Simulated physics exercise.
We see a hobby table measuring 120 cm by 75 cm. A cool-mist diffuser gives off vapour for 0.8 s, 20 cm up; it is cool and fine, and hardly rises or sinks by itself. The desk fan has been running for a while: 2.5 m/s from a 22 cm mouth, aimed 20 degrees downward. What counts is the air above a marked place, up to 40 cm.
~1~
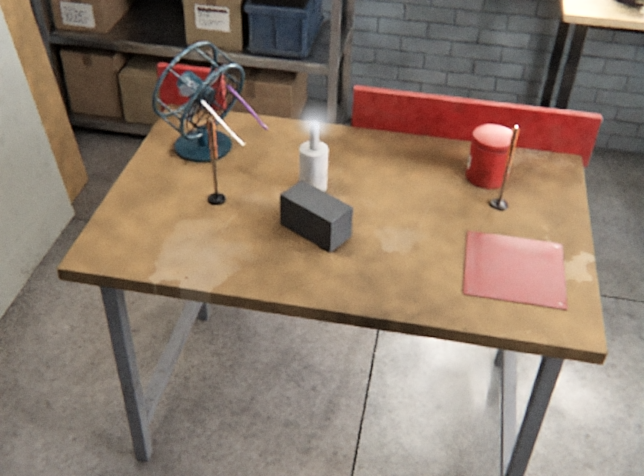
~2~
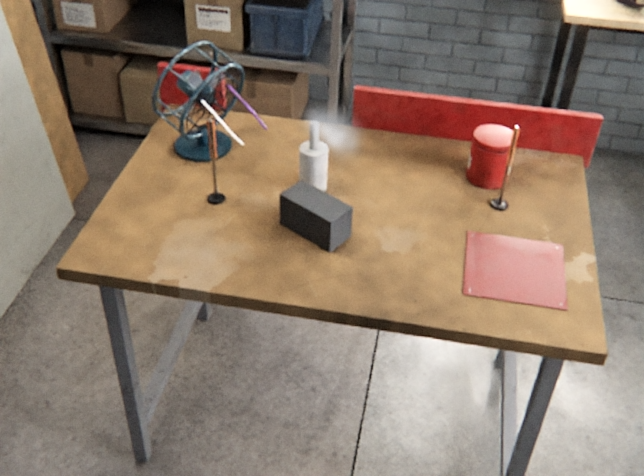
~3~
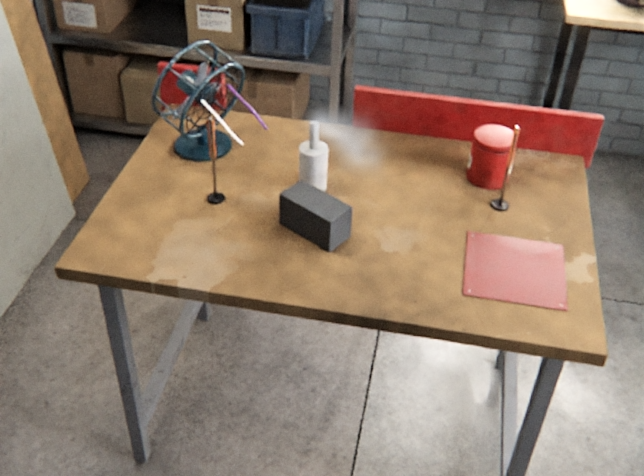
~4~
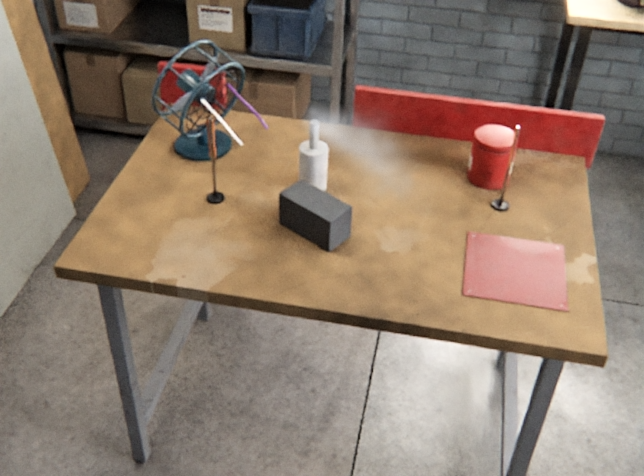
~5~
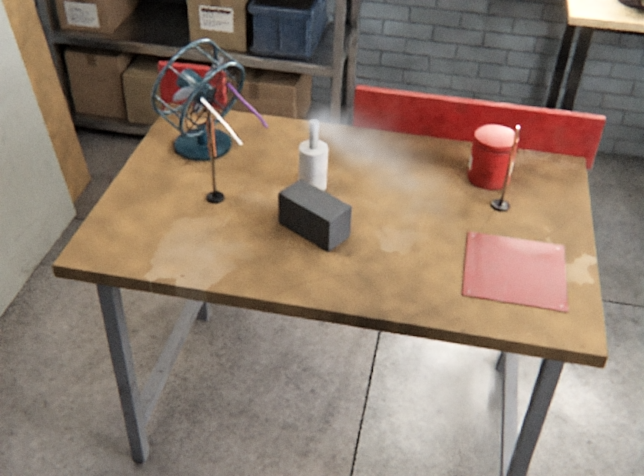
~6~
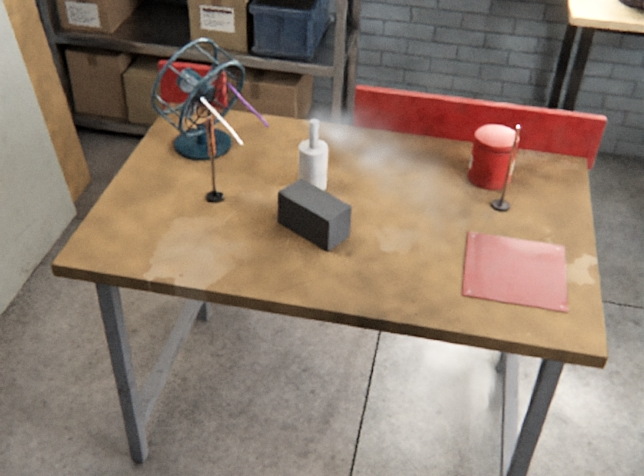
At the start, a small white puff of vapour sits over the nozzle of a white diffuser, between a desk fan on the left and a red jar on the right. The vapour then streams rightward away from the fan, stretching and widening into a thin, faint haze over the wooden table.
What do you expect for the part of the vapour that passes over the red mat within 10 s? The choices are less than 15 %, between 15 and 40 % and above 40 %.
Over the red mat: More than 40 %.
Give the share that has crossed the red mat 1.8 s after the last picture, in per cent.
Near 80 %.
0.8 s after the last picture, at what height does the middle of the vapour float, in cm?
Roughly 12 cm up.
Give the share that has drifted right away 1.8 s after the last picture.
Near 90 %.
Then, 0.8 s after the last picture we count, 64 % has passed over the red mat, with 77 % still about or yet to come, and the middle of the rest is near (544, 232).
Then, 1.8 s after the last picture we count, 81 % has passed over the red mat, with 14 % still about or yet to come.
Then, 3.8 s after the last picture we count, 81 % has passed over the red mat, with 1 % still about or yet to come.
Then, 9.8 s after the last picture we count, 81 % has passed over the red mat, with 0 % still about or yet to come.
